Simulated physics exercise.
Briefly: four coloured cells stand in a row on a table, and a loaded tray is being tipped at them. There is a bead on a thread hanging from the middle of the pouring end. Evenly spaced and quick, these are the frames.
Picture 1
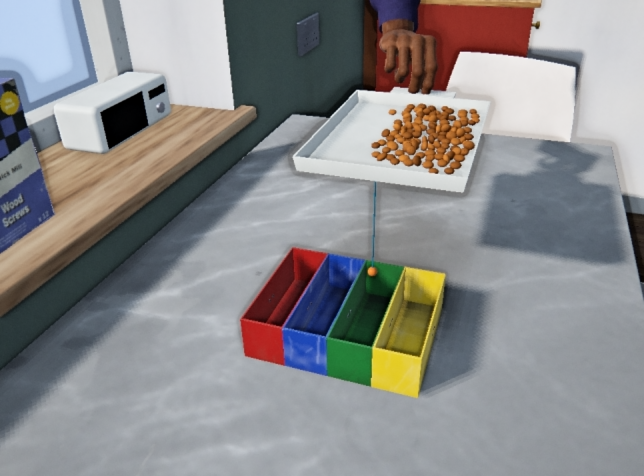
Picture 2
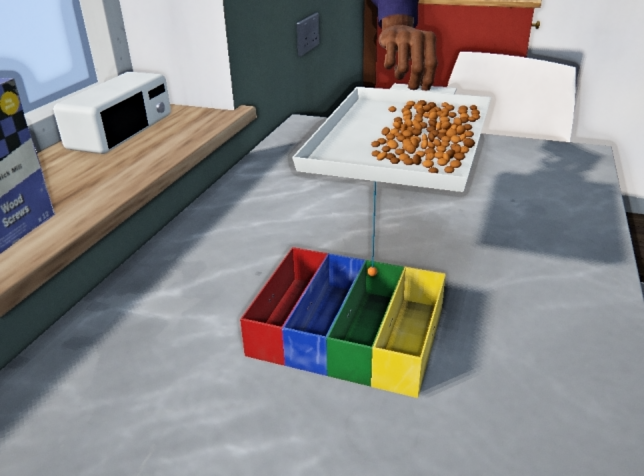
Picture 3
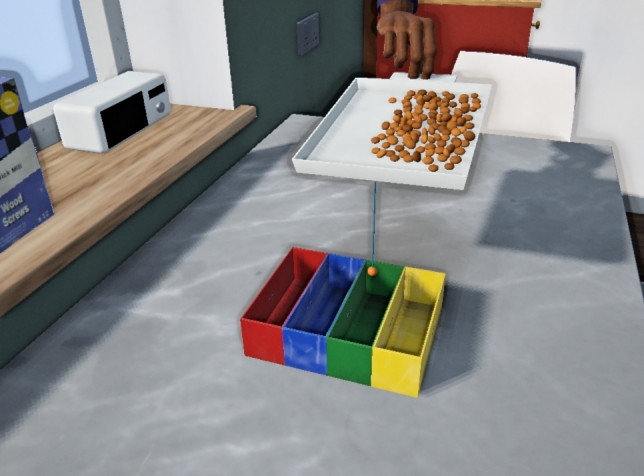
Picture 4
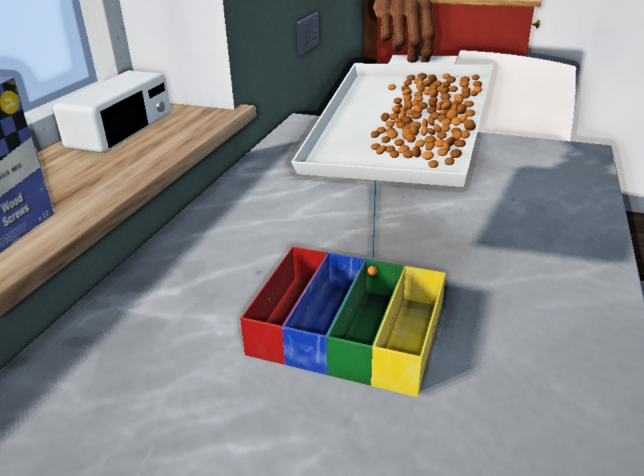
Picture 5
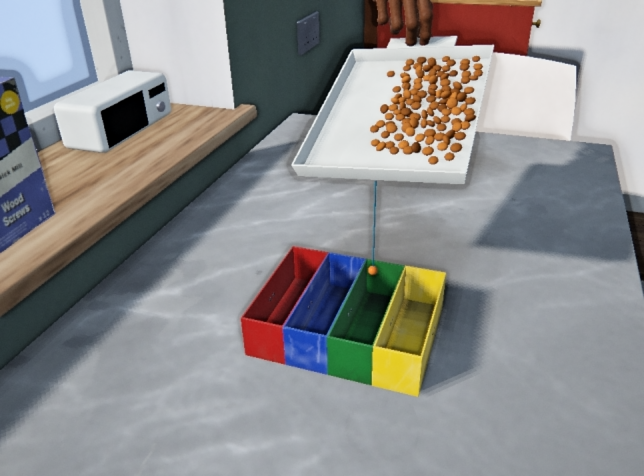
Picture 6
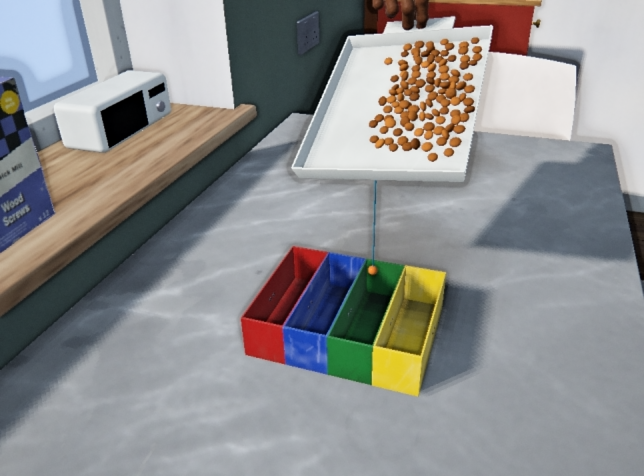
A white tray loaded with small brown pieces rose at its far edge, where a hand held on, tilting toward the red, blue, green and yellow cells while its left front corner dipped slightly.
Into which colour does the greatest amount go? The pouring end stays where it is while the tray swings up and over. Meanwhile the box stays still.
The greatest amount goes into red.
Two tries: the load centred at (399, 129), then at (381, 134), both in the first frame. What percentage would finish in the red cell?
You'd get about 50 per cent first and about 50 per cent second.
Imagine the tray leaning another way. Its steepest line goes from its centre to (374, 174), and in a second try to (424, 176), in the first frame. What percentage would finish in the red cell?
First heading roughly 10 %, second roughly 0 %.
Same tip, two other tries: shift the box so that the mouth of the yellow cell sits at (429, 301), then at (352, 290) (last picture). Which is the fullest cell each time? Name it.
First try: The red one; second try: The green one.
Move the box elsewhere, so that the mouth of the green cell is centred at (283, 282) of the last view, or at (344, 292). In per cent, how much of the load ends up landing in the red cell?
Around 0 and then 10 per cent.
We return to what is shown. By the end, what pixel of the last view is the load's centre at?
Near pixel (299, 325).
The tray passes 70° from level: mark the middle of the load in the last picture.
Check around (338, 171) in the last picture.
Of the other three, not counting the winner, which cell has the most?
Second place goes to the cell in blue.
Soon after the last picture, tray tipped steeply; most on the tray; about a quarter falling or outside the box.
A little later, tray tipped past a quarter turn; a small part on the tray; about a third in the red cell; about a quarter in the blue cell; a small part in the green cell; about a quarter falling or outside the box.
Later still, tray tipped past a quarter turn; about half in the red cell; about a third in the blue cell; a small part in the green cell; a stray few in the yellow cell; a small part falling or outside the box.
At rest, tray tipped past a quarter turn; about half in the red cell; about a third in the blue cell; a small part in the green cell; a stray few in the yellow cell; a small part outside the box.
